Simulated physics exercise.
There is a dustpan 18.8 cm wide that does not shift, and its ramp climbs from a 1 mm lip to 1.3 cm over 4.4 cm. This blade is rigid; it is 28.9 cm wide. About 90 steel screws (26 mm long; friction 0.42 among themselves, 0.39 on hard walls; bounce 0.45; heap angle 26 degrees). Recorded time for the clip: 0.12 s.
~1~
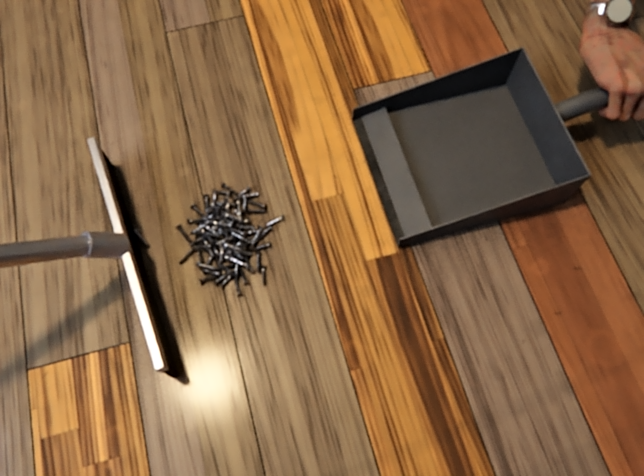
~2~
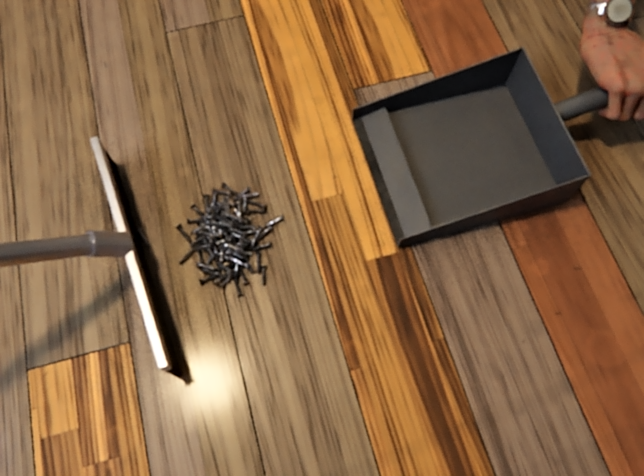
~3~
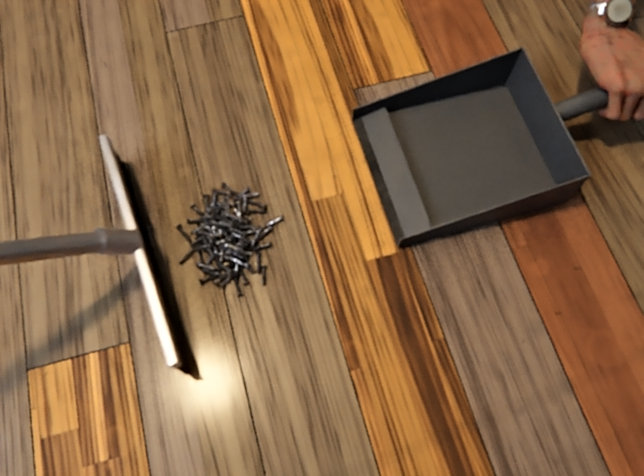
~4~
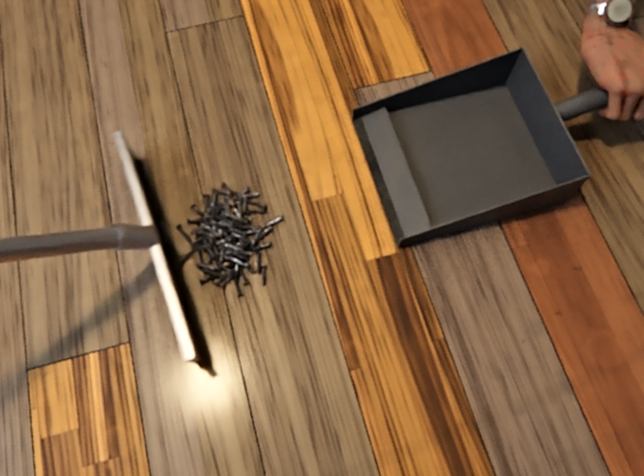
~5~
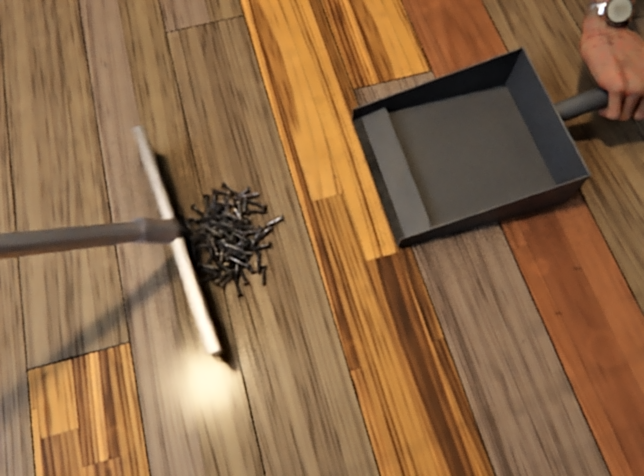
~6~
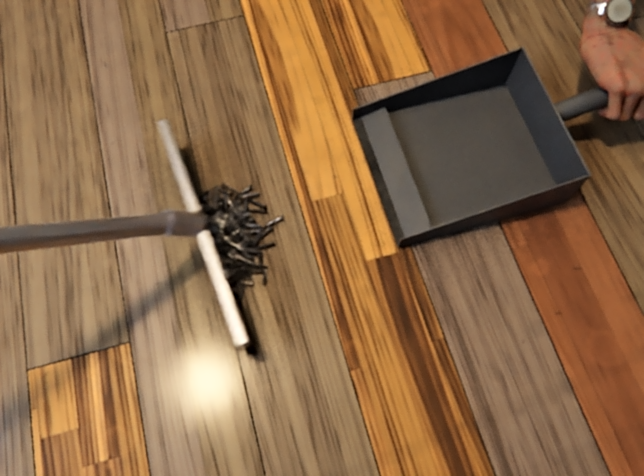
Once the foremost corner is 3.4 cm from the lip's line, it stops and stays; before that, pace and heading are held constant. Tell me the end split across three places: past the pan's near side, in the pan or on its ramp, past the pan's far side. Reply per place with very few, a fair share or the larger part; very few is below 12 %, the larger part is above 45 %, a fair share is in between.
Near side: Very few; pan: The larger part; far side: Very few.
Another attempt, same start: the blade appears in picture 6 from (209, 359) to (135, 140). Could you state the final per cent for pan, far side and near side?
Pan 15 % / far 0 % / near 15 %.
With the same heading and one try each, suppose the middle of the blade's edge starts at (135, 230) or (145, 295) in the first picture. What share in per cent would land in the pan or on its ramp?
The two tries give about 65 % and about 60 %.
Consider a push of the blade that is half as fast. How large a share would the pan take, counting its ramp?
About 15 per cent.
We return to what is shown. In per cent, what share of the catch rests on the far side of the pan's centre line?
About 30 %.
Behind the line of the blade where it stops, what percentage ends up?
About 0 per cent.
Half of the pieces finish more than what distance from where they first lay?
I'd put it near 22 cm.
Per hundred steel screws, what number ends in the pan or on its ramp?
Some 65 per cent.
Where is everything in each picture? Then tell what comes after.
In the first frame, blade from (162, 367) to (95, 146), moved 0.0 cm, 0 of the pieces shifted so far; middle of the pieces at (225, 231); pan at (470, 156).
In the second frame, blade from (166, 366) to (98, 145), moved 0.4 cm, 0 of the pieces shifted so far; middle of the pieces at (225, 231).
In the third frame, blade from (175, 363) to (107, 143), moved 1.4 cm, 1 of the pieces shifted so far; middle of the pieces at (225, 231).
In the fourth frame, blade from (192, 358) to (121, 139), moved 3.1 cm, 1 of the pieces shifted so far; middle of the pieces at (225, 231).
In the fifth frame, blade from (215, 351) to (141, 134), moved 5.5 cm, 3 of the pieces shifted so far; middle of the pieces at (225, 231).
In the sixth frame, blade from (243, 343) to (165, 128), moved 8.5 cm, 69 of the pieces shifted so far; middle of the pieces at (234, 229); pan at (470, 156).
Then, 0.08 s after the last picture, middle of the blade 12 cm from the lip; 0 % over the lip, far side 0 %, near side 5 %.
Then, 0.14 s after the last picture, middle of the blade 6 cm from the lip; 0 % over the lip, far side 5 %, near side 5 %.
Then, 0.33 s after the last picture, middle of the blade 5 cm from the lip; 75 % over the lip, far side 5 %, near side 10 %.
In the end, near side 10 %, pan 65 %, far side 5 %, in front of the lip or behind the blade 25 %.
